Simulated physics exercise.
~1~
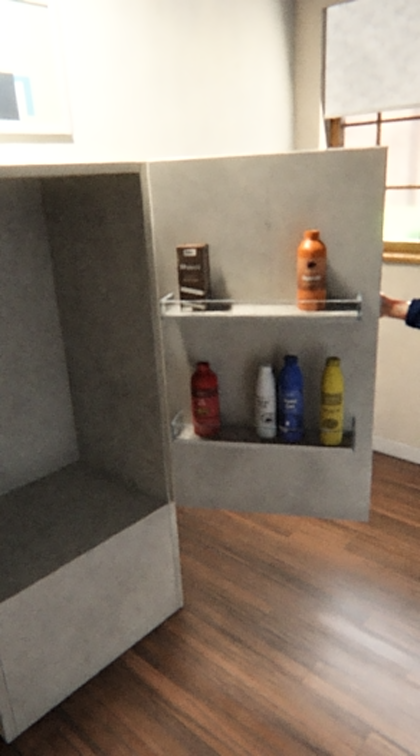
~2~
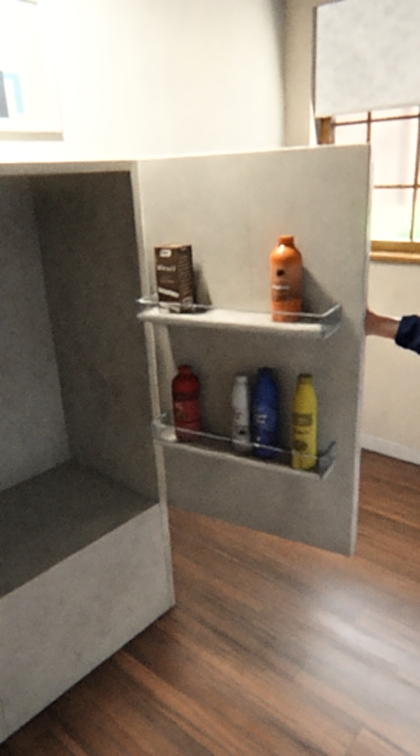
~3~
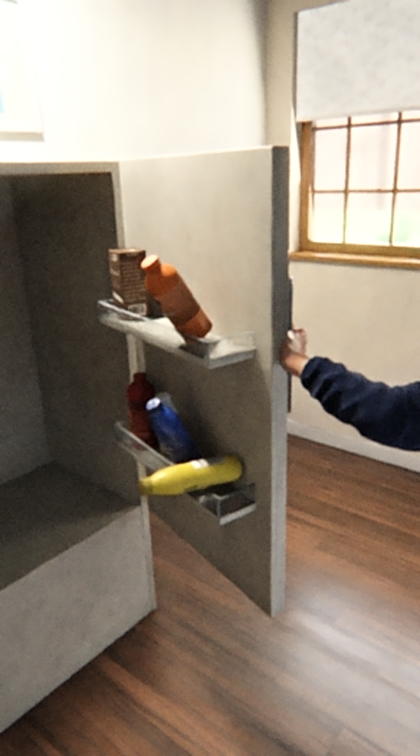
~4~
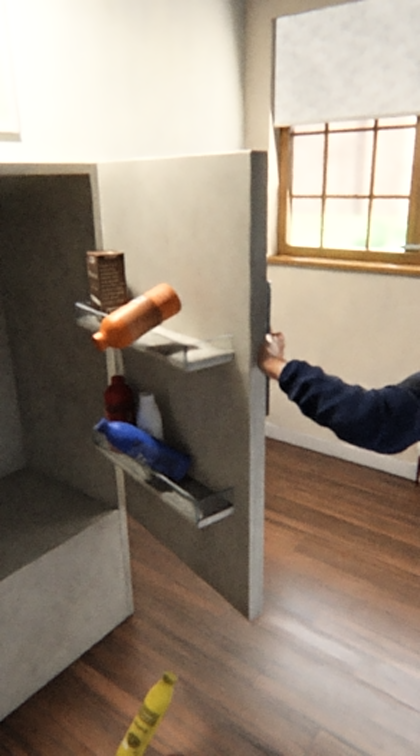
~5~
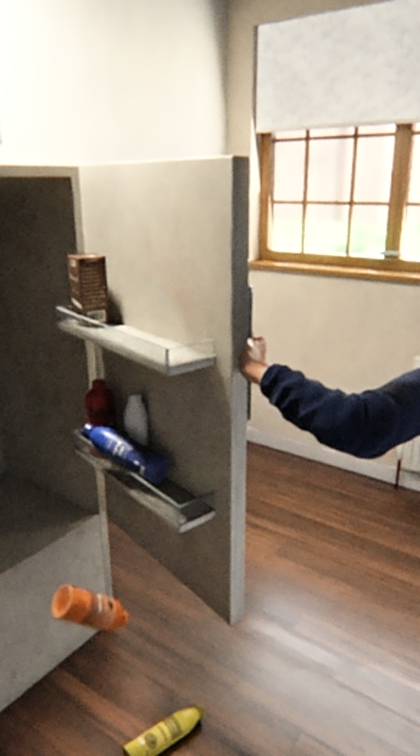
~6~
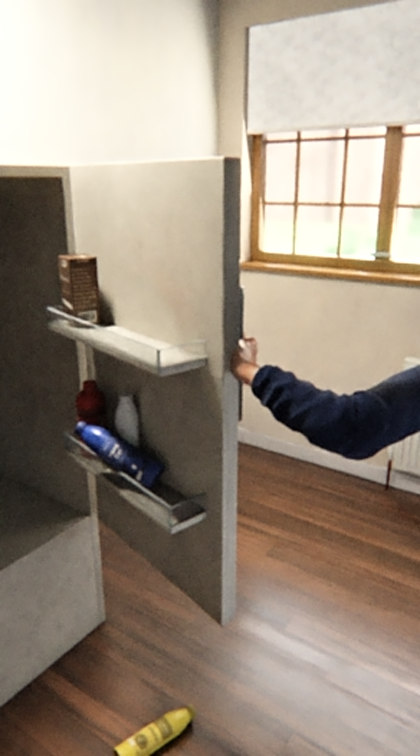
A pale fridge door with two racks was swung by a person's hand and stopped abruptly, tipping the bottles; the yellow one and then the orange one fell out, while the blue one toppled on its rack and the carton stayed upright.
